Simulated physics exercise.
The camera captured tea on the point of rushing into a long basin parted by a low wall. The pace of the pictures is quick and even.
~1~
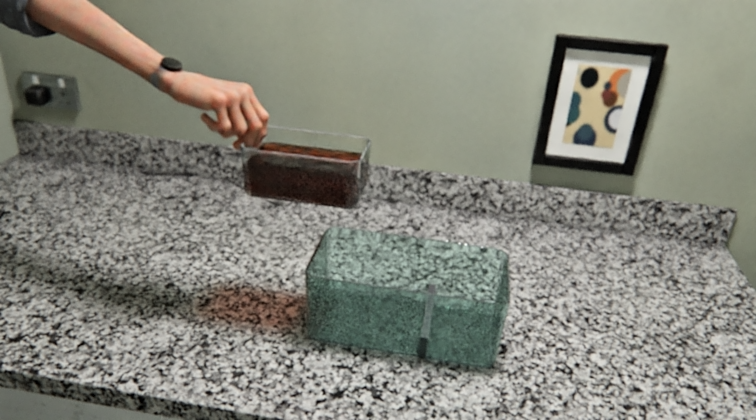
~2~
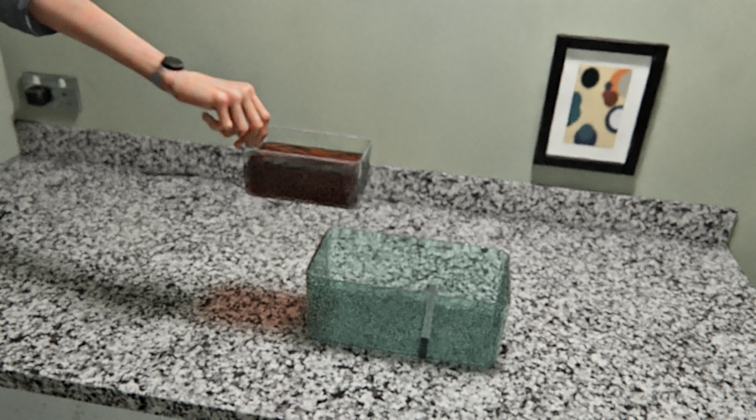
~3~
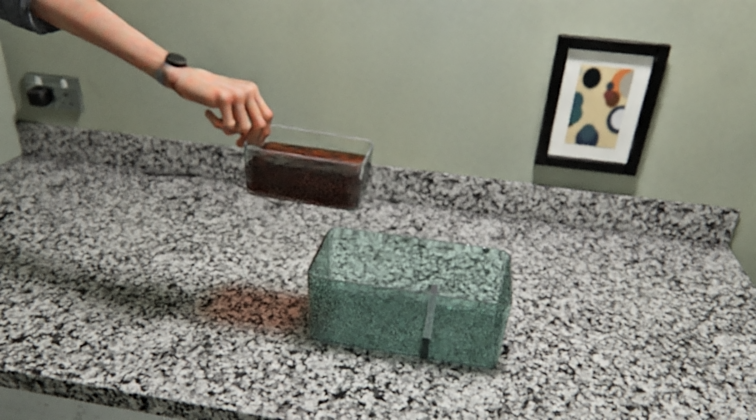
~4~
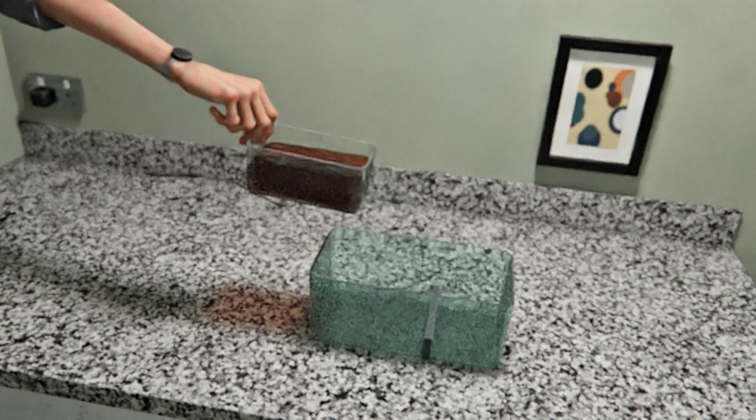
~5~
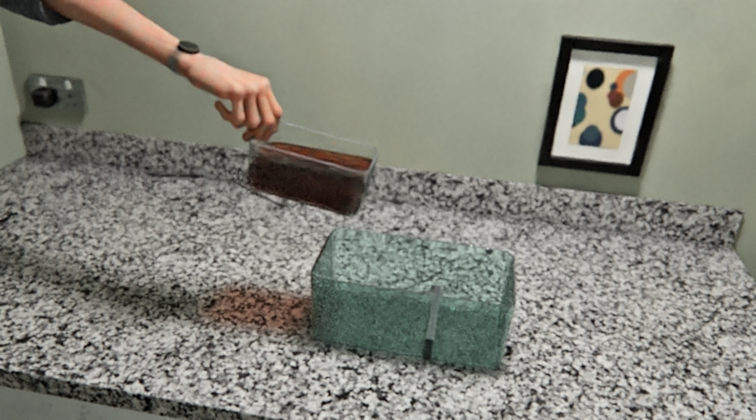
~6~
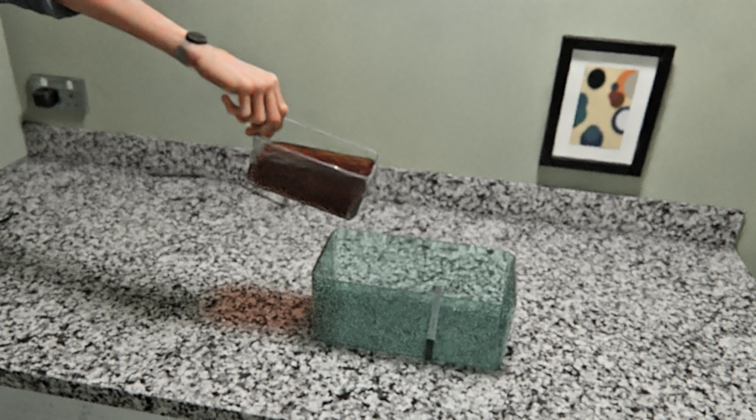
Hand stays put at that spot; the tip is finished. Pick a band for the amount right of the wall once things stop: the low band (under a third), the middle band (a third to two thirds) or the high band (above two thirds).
The low band.
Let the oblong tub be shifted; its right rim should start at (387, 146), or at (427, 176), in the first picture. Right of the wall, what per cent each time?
Near 30 per cent for the first start, near 60 per cent for the second.
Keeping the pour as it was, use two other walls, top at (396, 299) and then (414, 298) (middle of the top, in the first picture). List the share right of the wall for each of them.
First try close to 50 percent, second try close to 10 percent.
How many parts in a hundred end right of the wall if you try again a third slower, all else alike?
Share on the right: Some 10 percent.
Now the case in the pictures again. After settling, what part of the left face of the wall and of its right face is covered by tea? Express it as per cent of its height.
70 left, 20 right, give or take.
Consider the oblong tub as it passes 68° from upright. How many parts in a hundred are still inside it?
It still holds close to 45 per cent at that lean.
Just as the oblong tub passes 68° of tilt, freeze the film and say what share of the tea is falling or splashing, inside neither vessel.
40 %.
A moment on, the oblong tub is tipped part way and 46 per cent is still to pour, 13 is left of the wall and 0 right of it.
Next, the oblong tub is tipped on its side and 13 per cent is still to pour, 78 is left of the wall and 4 right of it.
Then the oblong tub is tipped on its side and 3 per cent is still to pour, 85 is left of the wall and 9 right of it.
Later the oblong tub is tipped on its side and 0 per cent is still to pour, 86 is left of the wall and 11 right of it.
In the end 87 per cent lies left of the wall, 11 right of it and 1 outside.
